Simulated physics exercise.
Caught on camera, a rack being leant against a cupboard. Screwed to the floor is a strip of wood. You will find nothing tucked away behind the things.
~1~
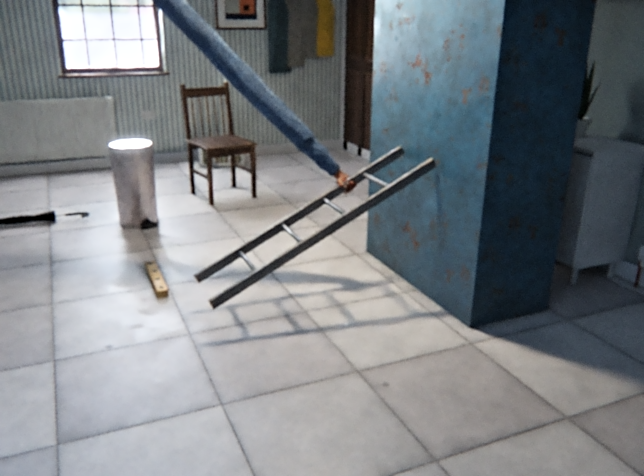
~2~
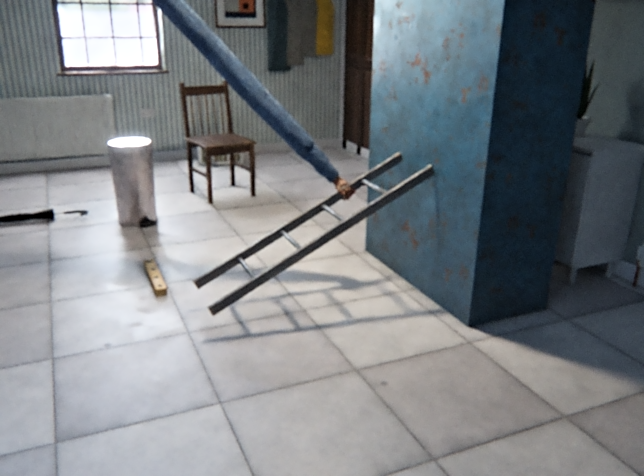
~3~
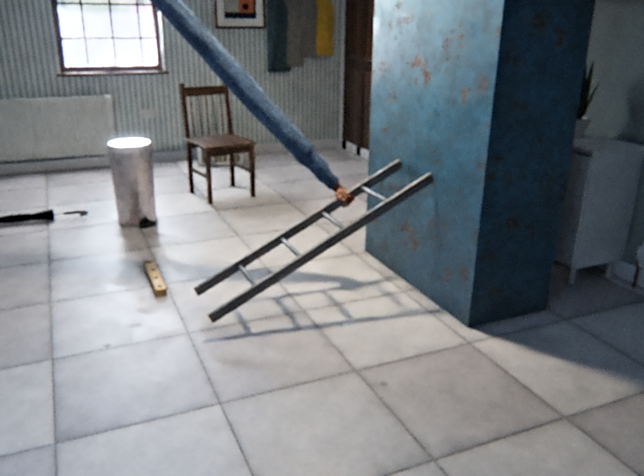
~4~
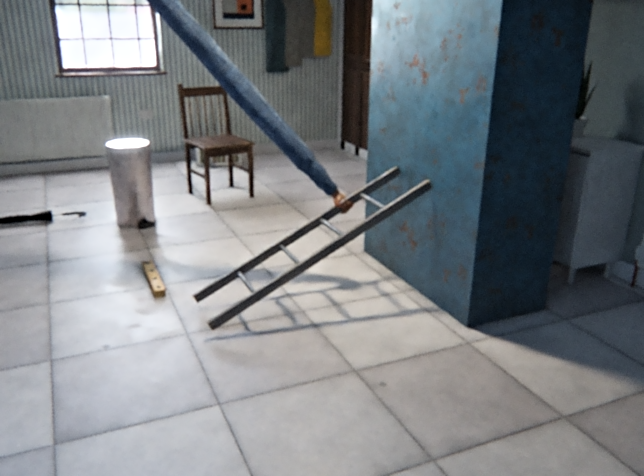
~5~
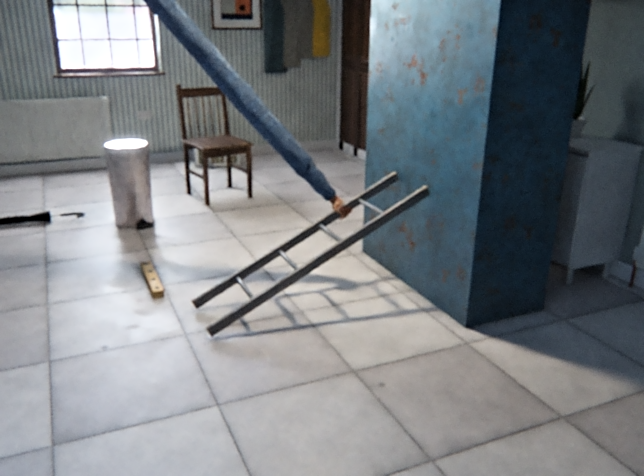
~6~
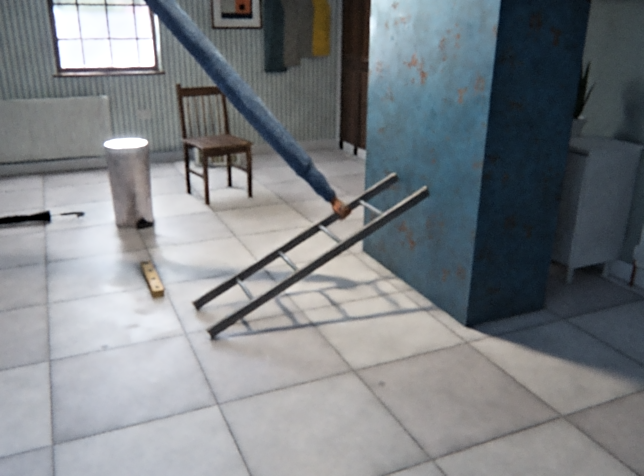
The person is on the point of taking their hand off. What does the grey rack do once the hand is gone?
Slithers away.
Then, 0.26 s past the last view, grey rack leaning 10° off how it started near (304, 268).
Then, 0.38 s past the last view, grey rack leaning 26° off how it started near (299, 300).
Then, 0.60 s past the last view, grey rack leaning 28° off how it started near (299, 289).
Finally, the grey rack gives way at the feet, near (299, 300).
